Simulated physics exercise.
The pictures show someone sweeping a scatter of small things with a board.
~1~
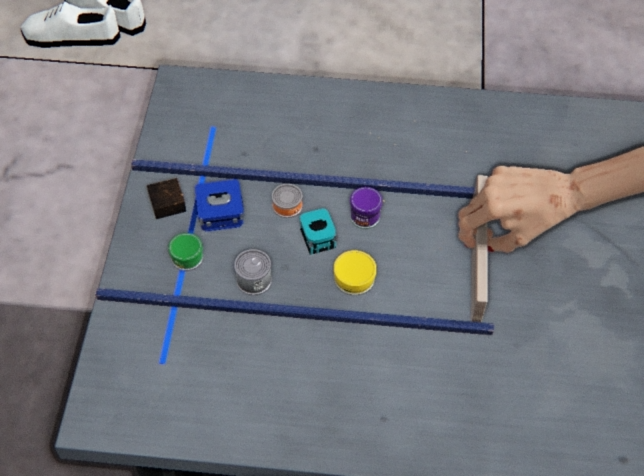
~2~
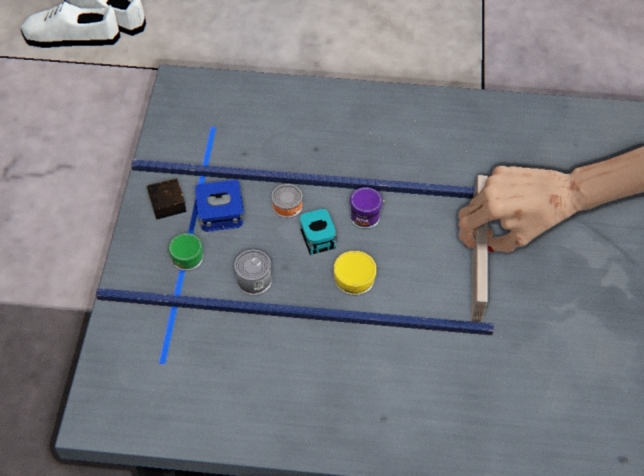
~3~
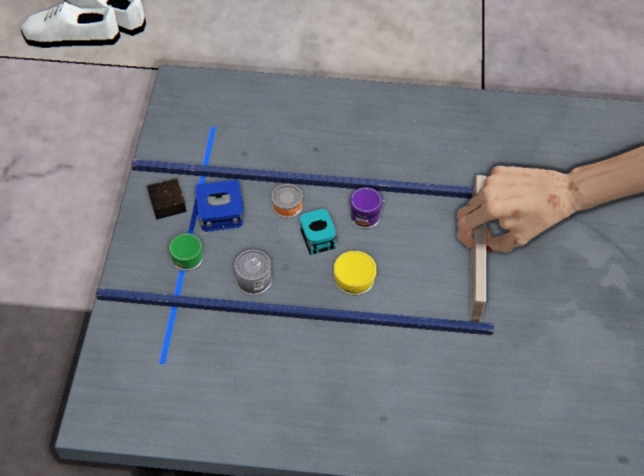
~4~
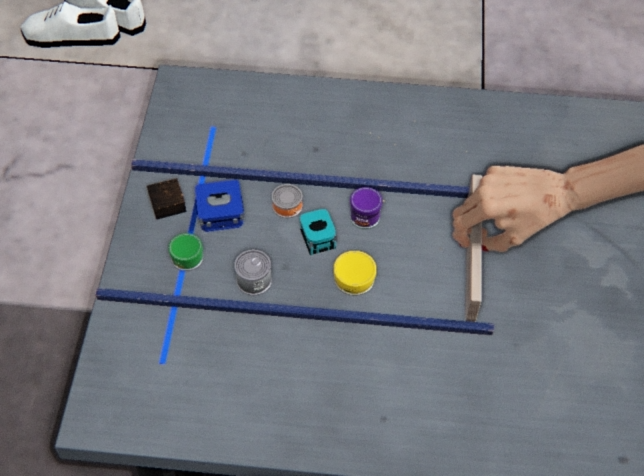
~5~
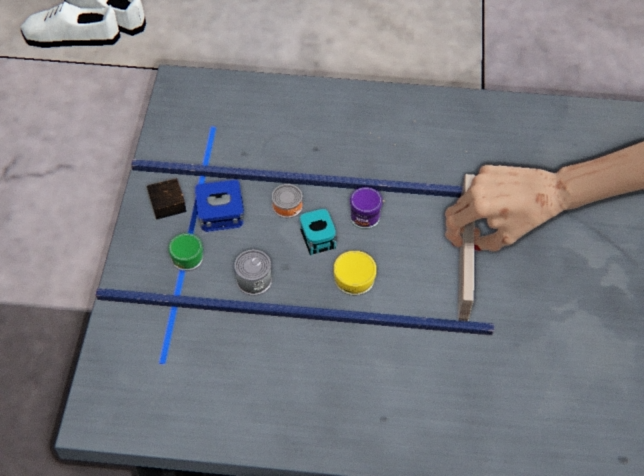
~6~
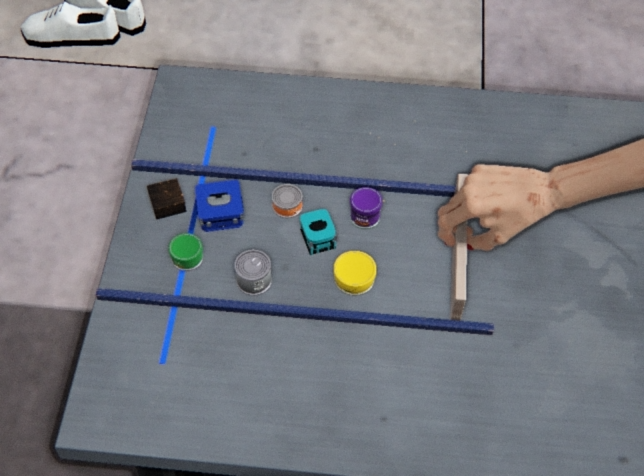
A hand at the right grips an upright pale board between two dark blue rails on a grey tabletop, seen from above at an angle, with white shoes on the paving behind. Between the rails sit a black block, blue and turquoise cases, and green, orange, grey, purple and yellow pots, near a blue tape line at left. The hand slides the board slightly left, touching nothing, while the objects and view stay still.
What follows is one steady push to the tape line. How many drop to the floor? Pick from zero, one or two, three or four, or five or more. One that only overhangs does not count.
In the end the number that fall off is one or two.
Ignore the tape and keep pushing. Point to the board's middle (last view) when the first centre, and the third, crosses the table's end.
Near (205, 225) and (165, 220).
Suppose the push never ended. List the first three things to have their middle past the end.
In order: The black block, the green pot, the blue case.
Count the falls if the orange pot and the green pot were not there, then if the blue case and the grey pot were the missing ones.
First 1, then 0.
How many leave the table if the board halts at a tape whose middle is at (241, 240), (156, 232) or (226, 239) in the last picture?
Try by try, 0, 4 and 0.
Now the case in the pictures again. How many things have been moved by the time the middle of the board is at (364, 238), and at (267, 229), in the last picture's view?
First 2, then 7.
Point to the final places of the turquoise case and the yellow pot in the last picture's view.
About (178, 217), and the other about (165, 249).
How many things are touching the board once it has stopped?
In contact: 3.
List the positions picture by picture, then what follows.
Black block (167, 198); green pot (186, 252); blue case (220, 206); board (479, 248); tape (190, 235), in the first frame.
Green pot (186, 252); orange pot (287, 201), in the second frame.
Blue case (220, 206); board (478, 248), in the third frame.
Black block (167, 199); turquoise case (318, 232), in the fourth frame.
Green pot (186, 252); purple pot (366, 209), in the fifth frame.
Black block (167, 199); green pot (186, 252); blue case (220, 206); board (459, 246); tape (190, 235), in the sixth frame.
Early on, none off yet; black block at rest near (167, 199); green pot at rest near (186, 252); blue case at rest near (220, 206).
Finally, the number that fall off is one or two; lost, black block.
